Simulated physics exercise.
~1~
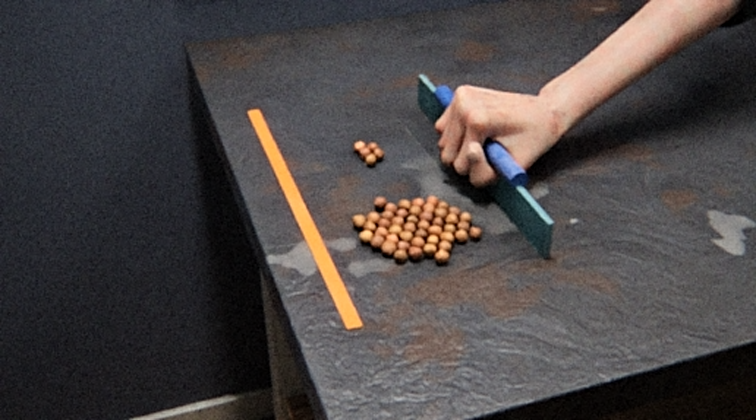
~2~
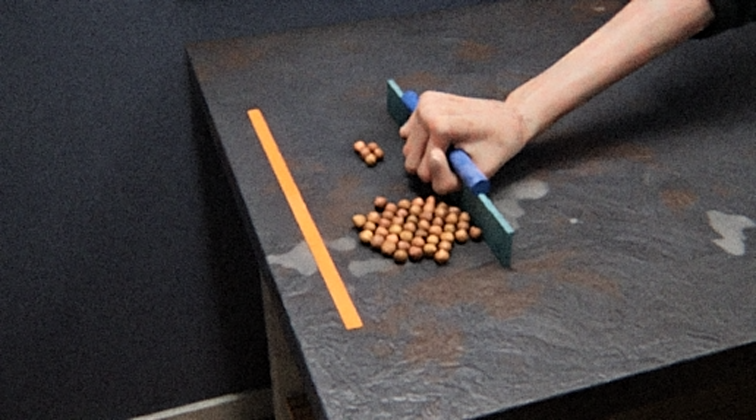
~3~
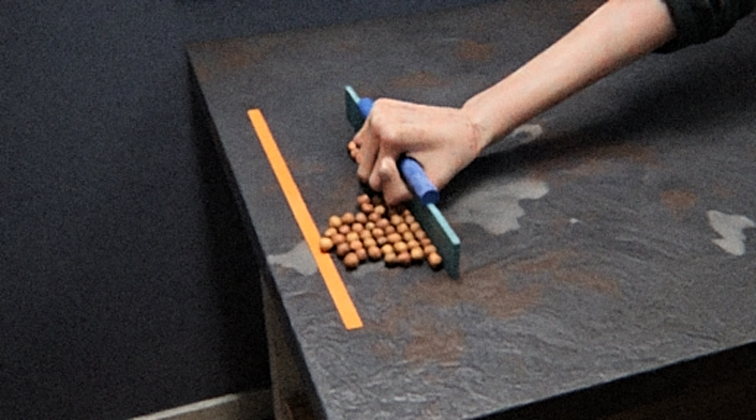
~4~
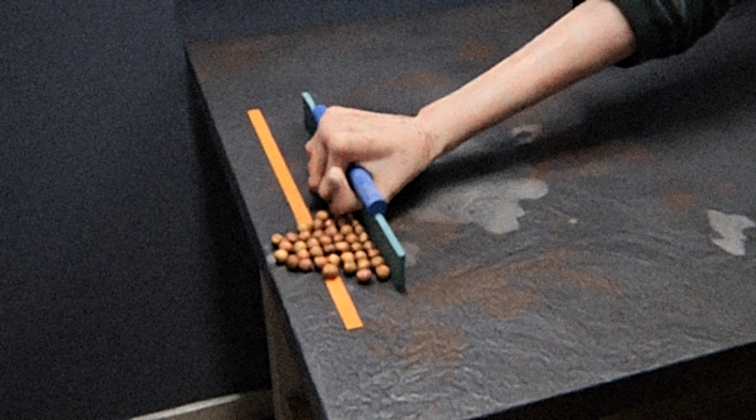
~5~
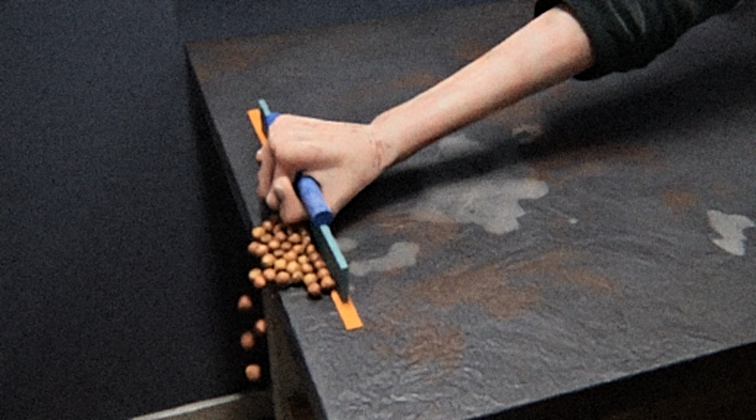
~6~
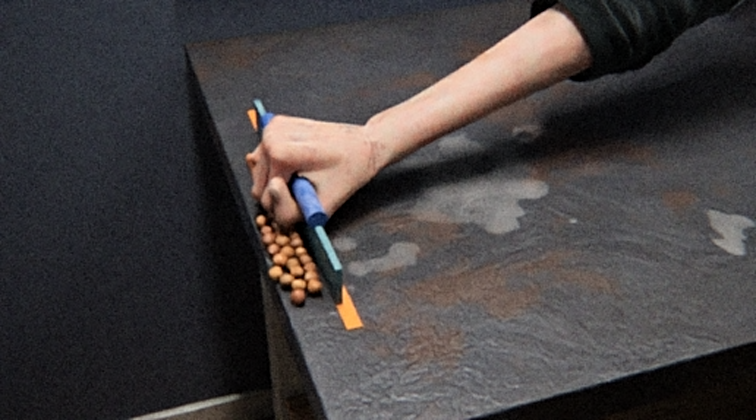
The clip opens on a dark, worn tabletop where a hand grips a scraper with a blue handle, to the right of a small cluster of round brown balls and a larger one nearer the viewer. An orange strip of tape lies further left, near the table's edge. The hand slides the scraper left until it meets the balls and pushes them along. The larger group spreads across the tape, and then some balls spill over the edge and fall. The scraper stops at the tape, with many balls from the larger group still resting on the table beside it.
